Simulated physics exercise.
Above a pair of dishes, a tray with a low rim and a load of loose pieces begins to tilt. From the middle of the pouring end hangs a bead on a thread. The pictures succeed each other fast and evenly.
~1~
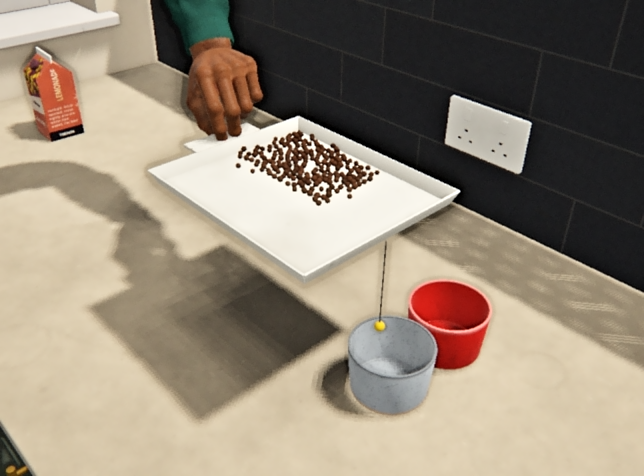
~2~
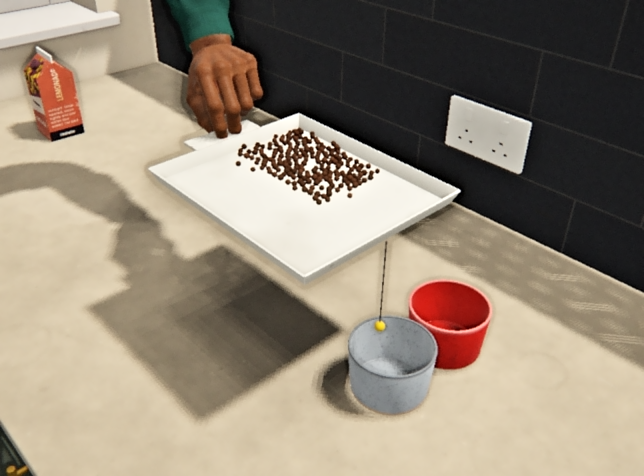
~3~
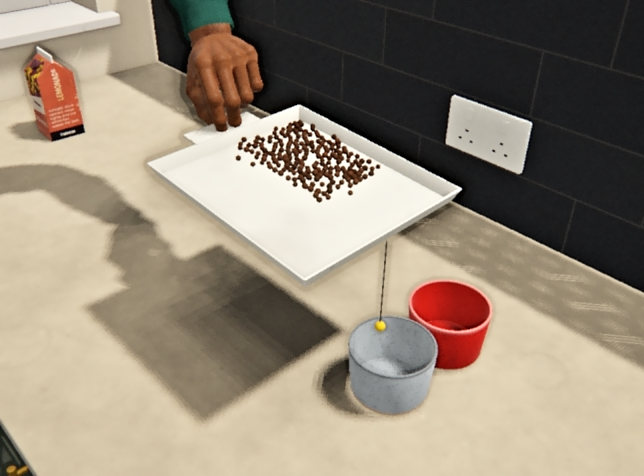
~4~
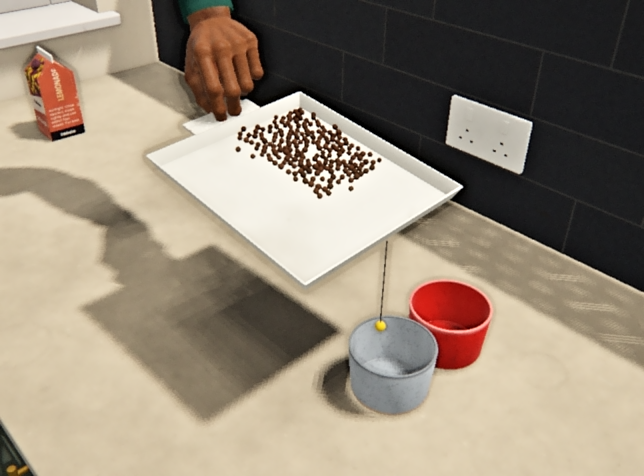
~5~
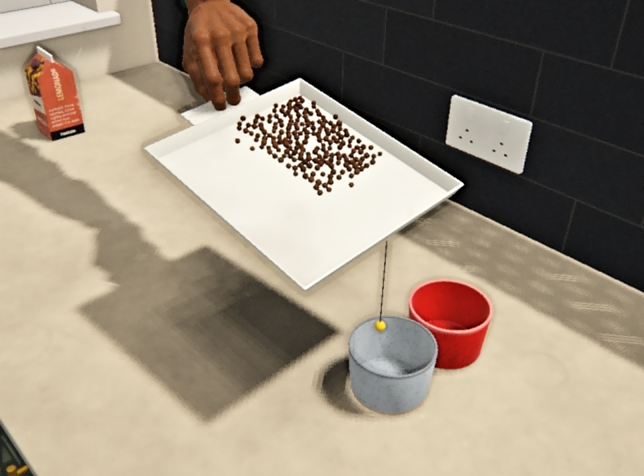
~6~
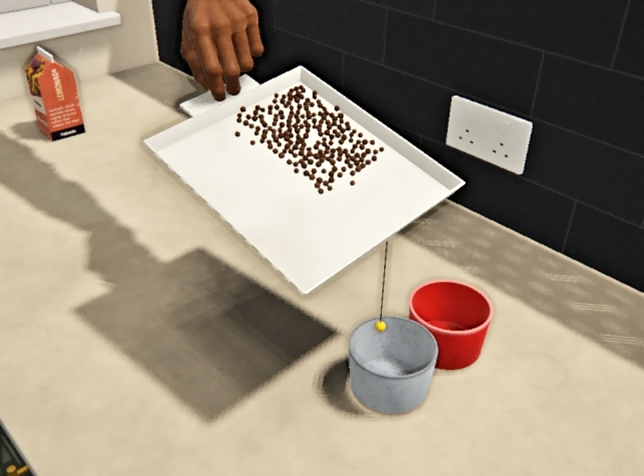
The clip shows a hand holding a white tray of small brown berries above a grey dish and a red dish, then gradually raising the handle end so the tray tilts toward its lower left corner while the berries spread slightly.
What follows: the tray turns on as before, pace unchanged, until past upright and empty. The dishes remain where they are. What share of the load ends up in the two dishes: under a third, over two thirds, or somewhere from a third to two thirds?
The dishes collect not even a third of the load.
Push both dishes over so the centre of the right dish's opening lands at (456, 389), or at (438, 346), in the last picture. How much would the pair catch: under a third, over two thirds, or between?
Earlier place: Below one third. Later place: Less than a third.
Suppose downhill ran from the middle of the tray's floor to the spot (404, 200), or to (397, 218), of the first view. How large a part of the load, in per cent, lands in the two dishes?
Around 90 percent for the first aim and around 90 percent for the second.
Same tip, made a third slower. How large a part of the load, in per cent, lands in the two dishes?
Around 0 in every hundred.
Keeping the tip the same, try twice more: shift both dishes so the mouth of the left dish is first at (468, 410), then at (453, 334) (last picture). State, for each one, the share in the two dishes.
Respectively 0 percent and 0 percent.
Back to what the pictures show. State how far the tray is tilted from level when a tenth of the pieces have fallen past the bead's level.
The angle is roughly 55° at that point.
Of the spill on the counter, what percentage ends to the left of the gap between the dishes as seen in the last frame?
90 per cent, about.
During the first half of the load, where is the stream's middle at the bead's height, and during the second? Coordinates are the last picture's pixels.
First roughly (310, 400), then roughly (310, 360).
Soon, tray tipped steeply; about a third on the tray; about a third outside both; about a quarter in the air.
A while on, tray tipped right over; a stray few on the tray; nearly all outside both; a small part in the air.
Towards the end, tray tipped past a quarter turn; all outside both.
Finally, tray tipped past a quarter turn; none in the left dish; none in the right dish; all outside both.
